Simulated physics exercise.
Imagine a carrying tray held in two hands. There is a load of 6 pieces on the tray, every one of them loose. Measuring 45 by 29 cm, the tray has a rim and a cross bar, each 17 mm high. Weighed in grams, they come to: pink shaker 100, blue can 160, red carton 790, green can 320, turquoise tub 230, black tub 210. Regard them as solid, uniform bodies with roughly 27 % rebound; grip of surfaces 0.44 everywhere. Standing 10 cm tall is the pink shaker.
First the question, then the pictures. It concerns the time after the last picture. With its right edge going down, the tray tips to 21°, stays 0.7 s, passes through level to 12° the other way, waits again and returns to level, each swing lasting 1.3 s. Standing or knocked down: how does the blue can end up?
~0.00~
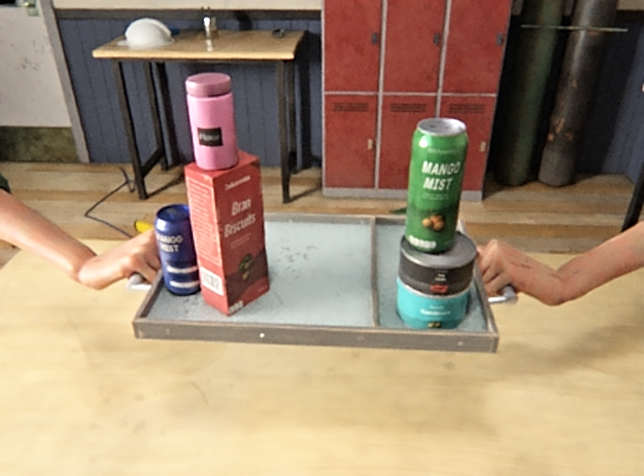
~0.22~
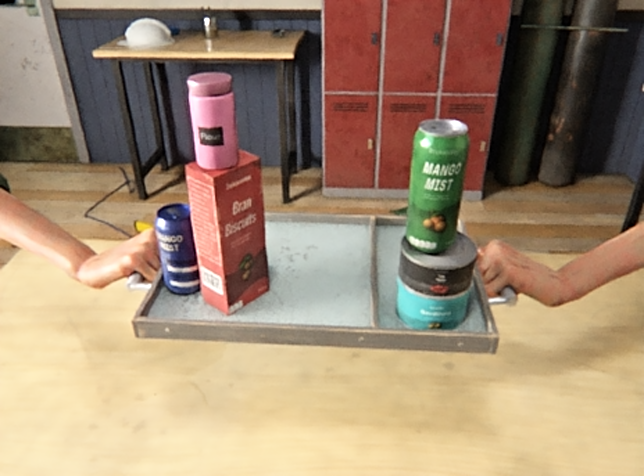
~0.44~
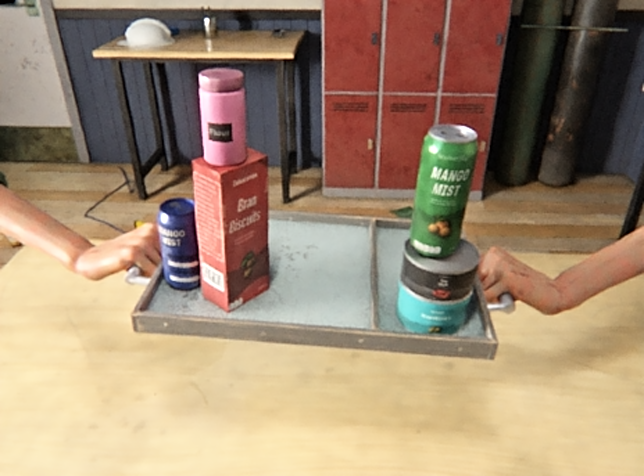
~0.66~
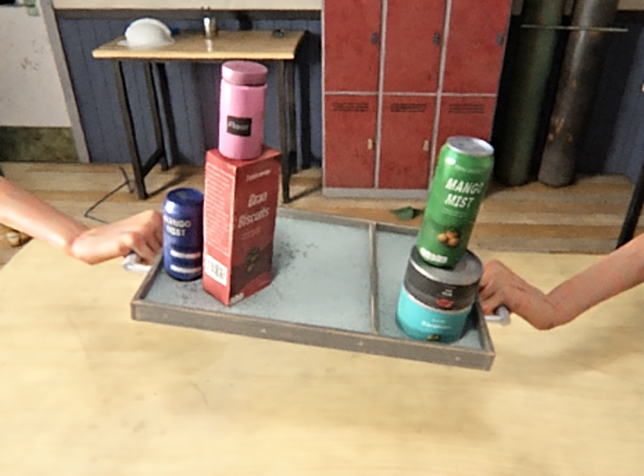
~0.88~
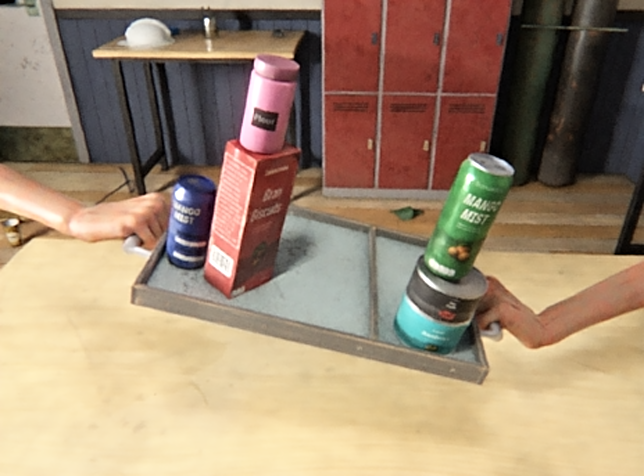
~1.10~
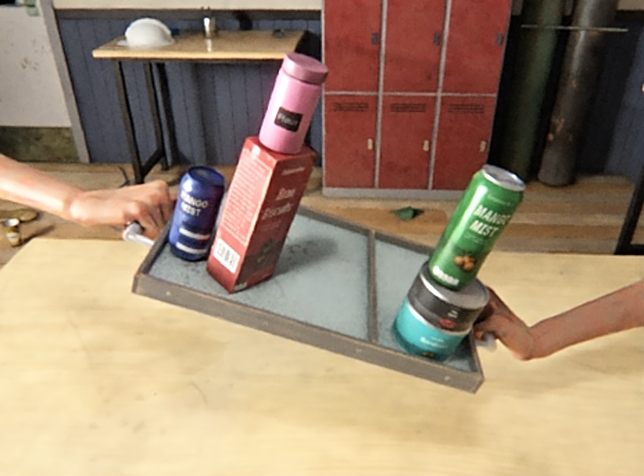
It withstands it.
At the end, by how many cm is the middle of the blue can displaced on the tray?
Roughly 0 centimetres.
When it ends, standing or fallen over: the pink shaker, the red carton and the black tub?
Outcome noted - the pink shaker ends up fallen, the red carton ends up fallen, the black tub survives without falling.
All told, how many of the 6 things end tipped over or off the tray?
In total, 2.
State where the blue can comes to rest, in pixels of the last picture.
It comes to a stop close to (179, 251).
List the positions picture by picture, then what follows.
The first frame shows tray level; blue can (181, 251); pink shaker (213, 122).
The second frame shows tray level; green can (436, 189).
The third frame shows tilt 3°, right edge down; black tub (439, 266); pink shaker (224, 117).
The fourth frame shows tilt 8°, right edge down; red carton (241, 225); green can (453, 204).
The fifth frame shows tilt 14°, right edge down; black tub (445, 288).
The sixth frame shows tilt 19°, right edge down; blue can (197, 215); pink shaker (293, 104).
After 1.70 s, tilt 21°, right edge down; pink shaker and red carton now off the tray.
After 2.70 s, tilt 7°, right edge down.
In the end (5.9 s), off the tray and tipped over, pink shaker and red carton; the other 4 under 5 cm from the start. At the end, from the last picture's camera, blue can near (179, 251).
